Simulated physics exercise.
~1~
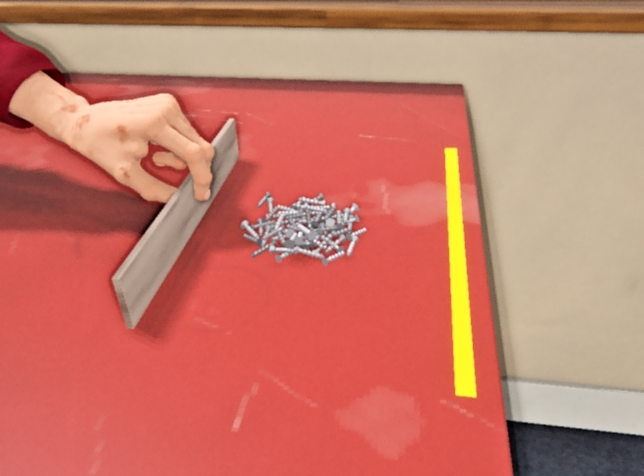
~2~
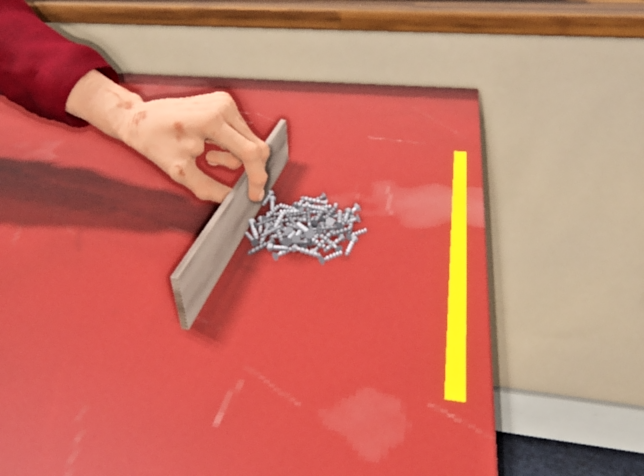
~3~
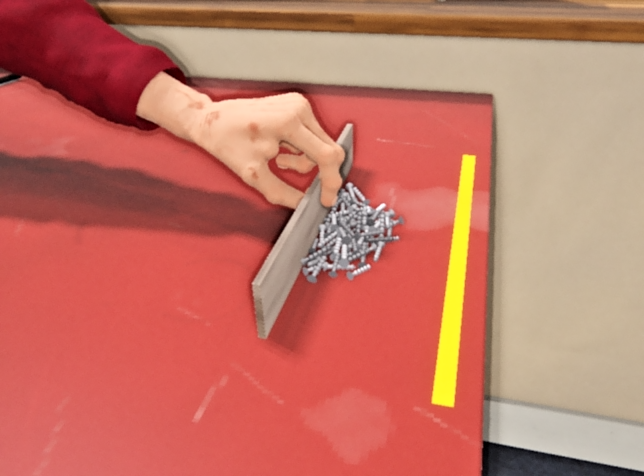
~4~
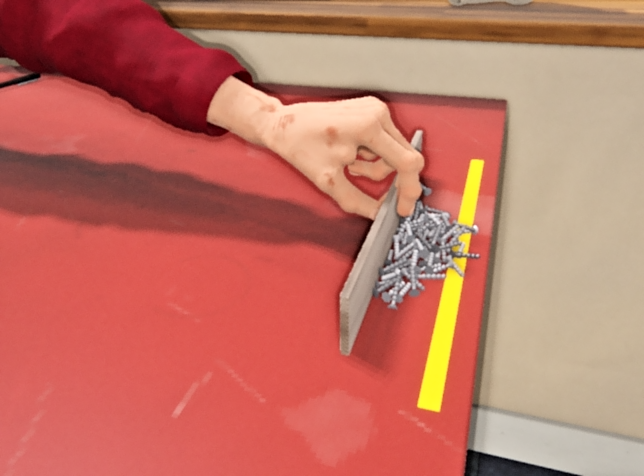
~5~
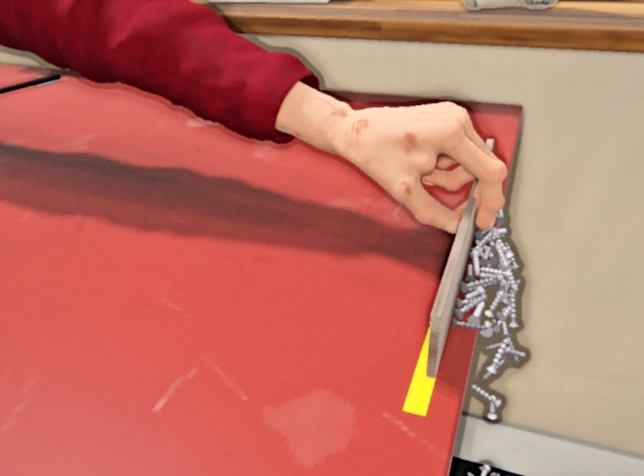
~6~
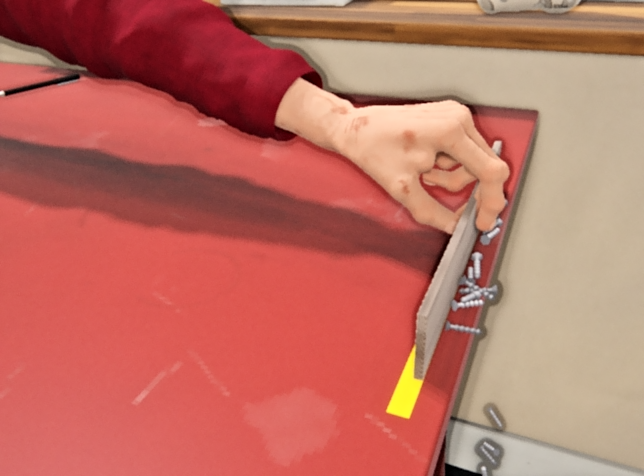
A hand pushes screws rightward with a wooden strip, stopping at yellow tape as most fall.
